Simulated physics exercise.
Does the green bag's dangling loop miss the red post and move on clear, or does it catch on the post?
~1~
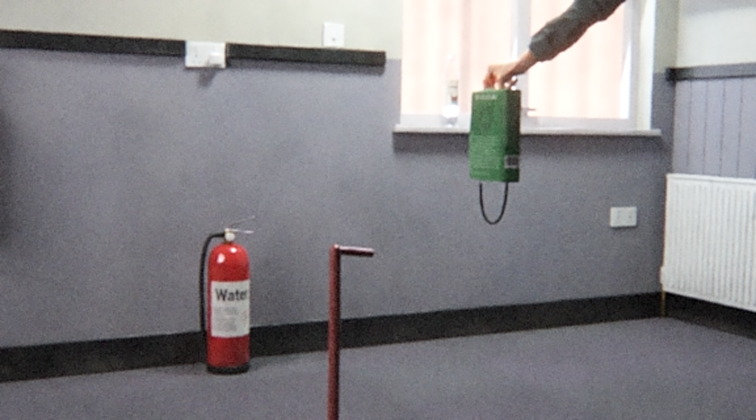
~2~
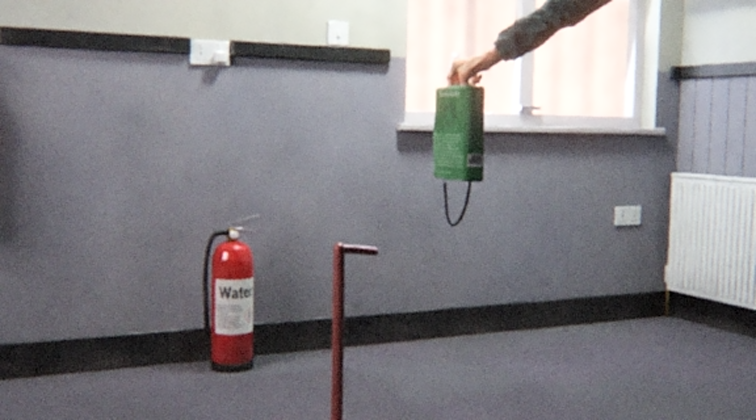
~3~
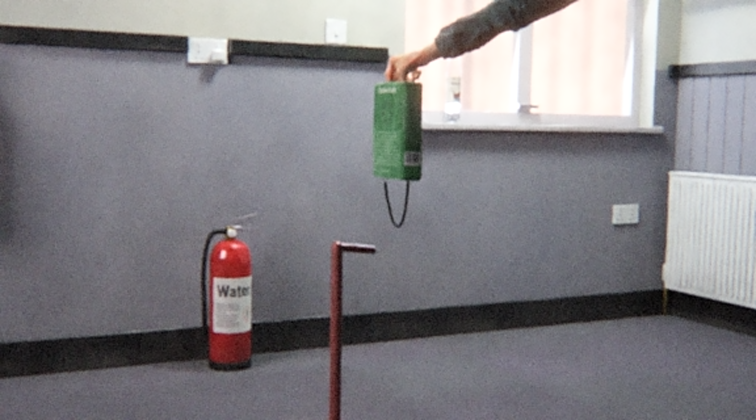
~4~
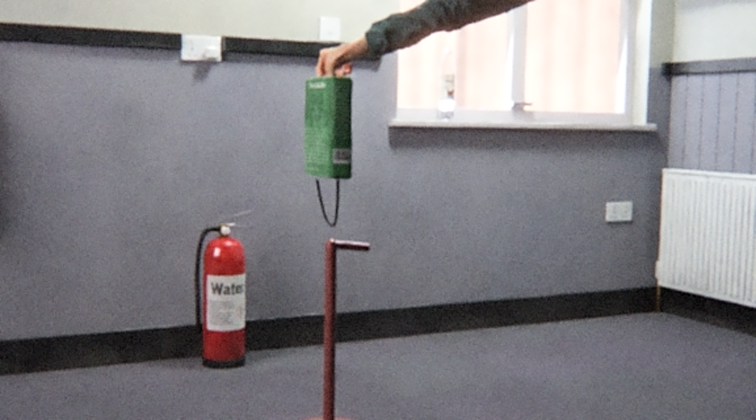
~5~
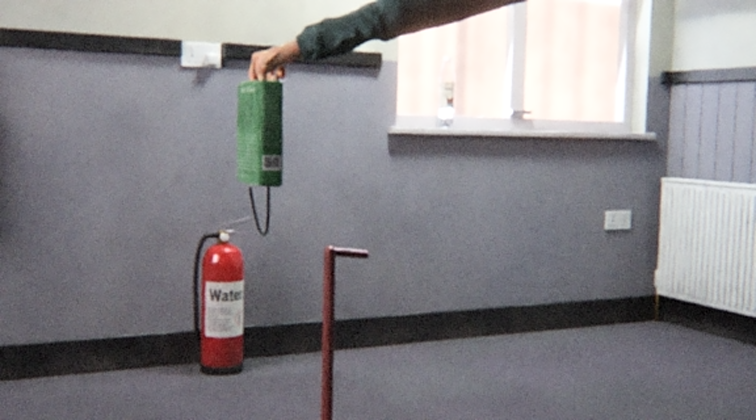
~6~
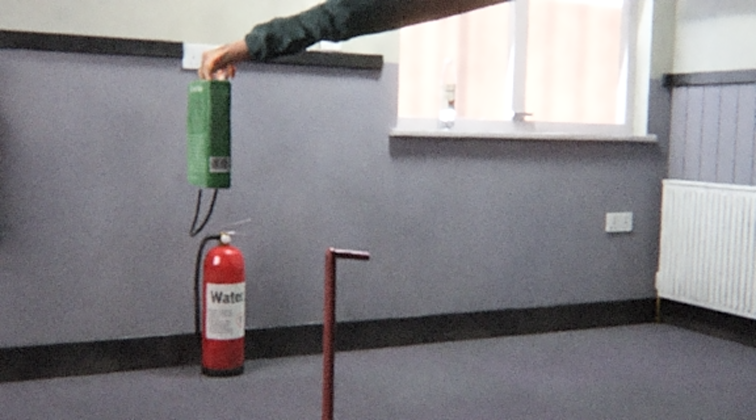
The loop misses the post and the green bag moves on clear to the left, still hanging upright from the hand.
